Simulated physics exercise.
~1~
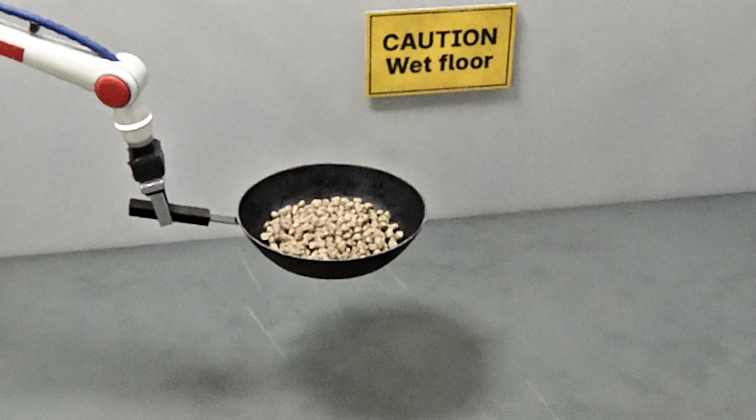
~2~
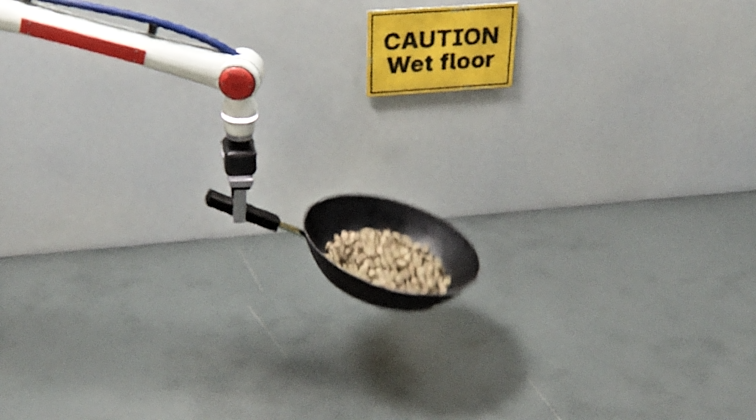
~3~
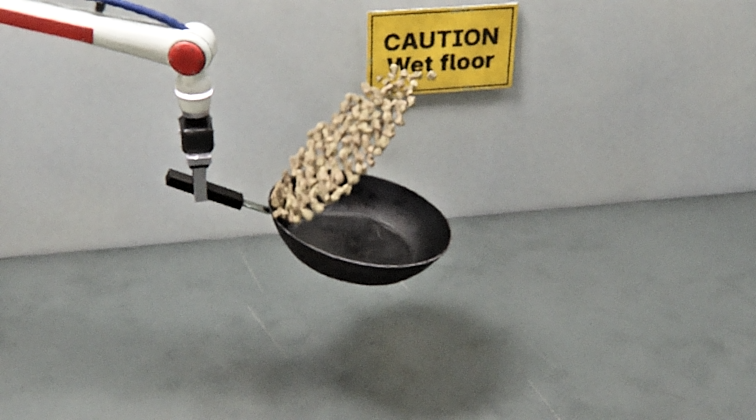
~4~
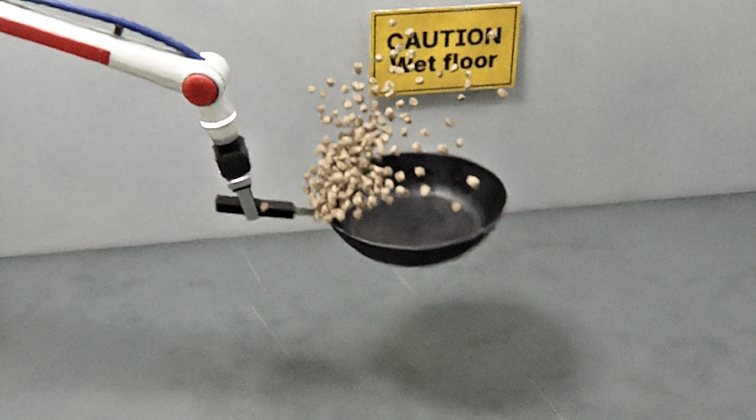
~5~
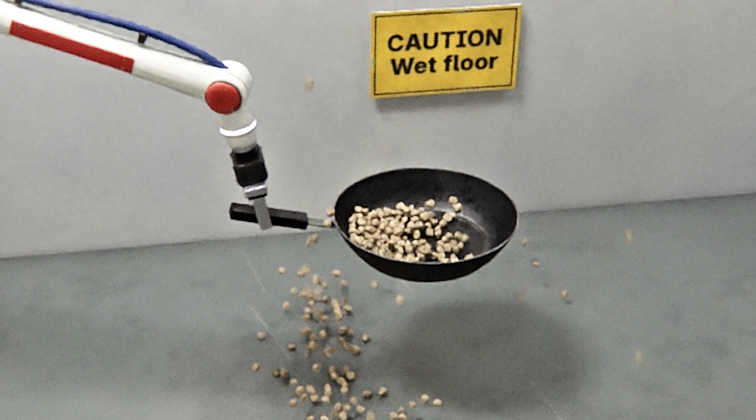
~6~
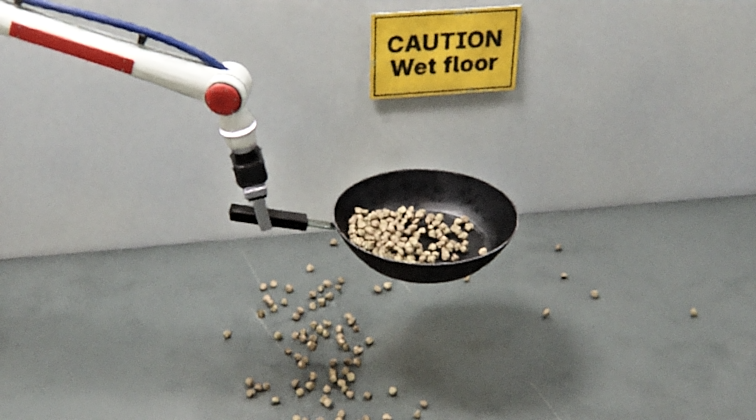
A white and red robot arm swung a black frying pan full of small beige pebbles to the right, then tossed them up and caught only some, leaving many in the pan and the rest scattered across the grey floor.
